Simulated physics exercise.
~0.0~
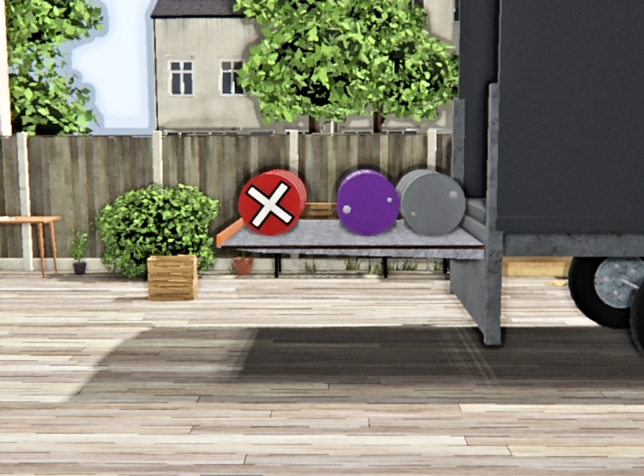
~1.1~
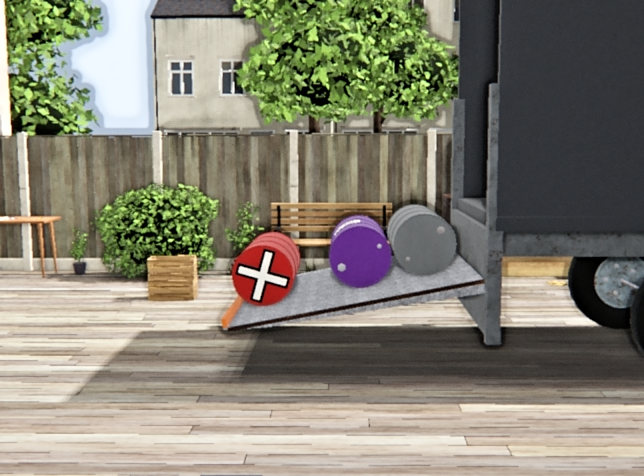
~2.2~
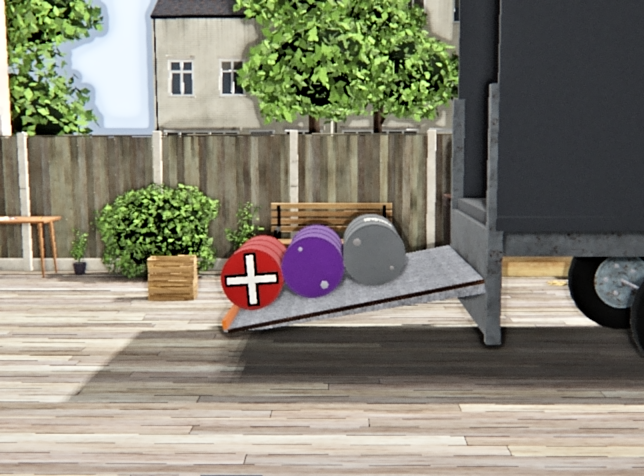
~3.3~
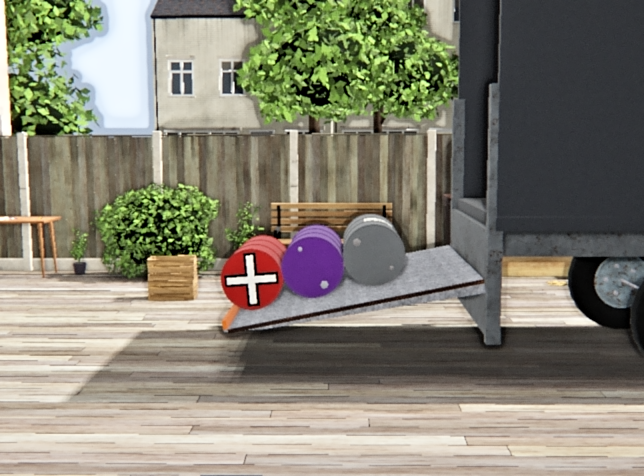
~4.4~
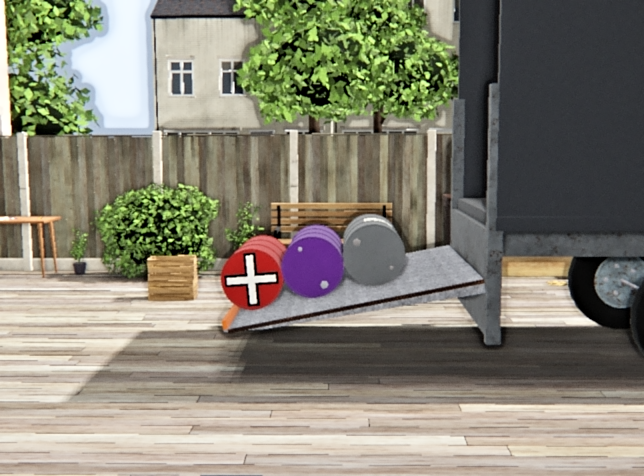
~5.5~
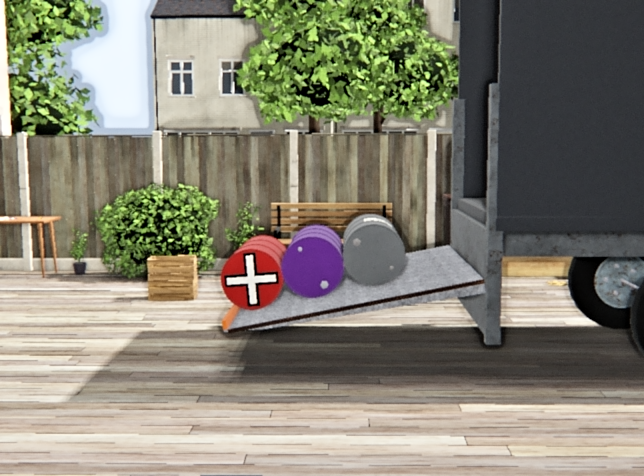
In this clip, red, purple and grey drums sit on a platform at the back of a lorry as it tilts down to the left; they roll down the slope, the red one stops at the orange edge, and all end resting together on the platform.
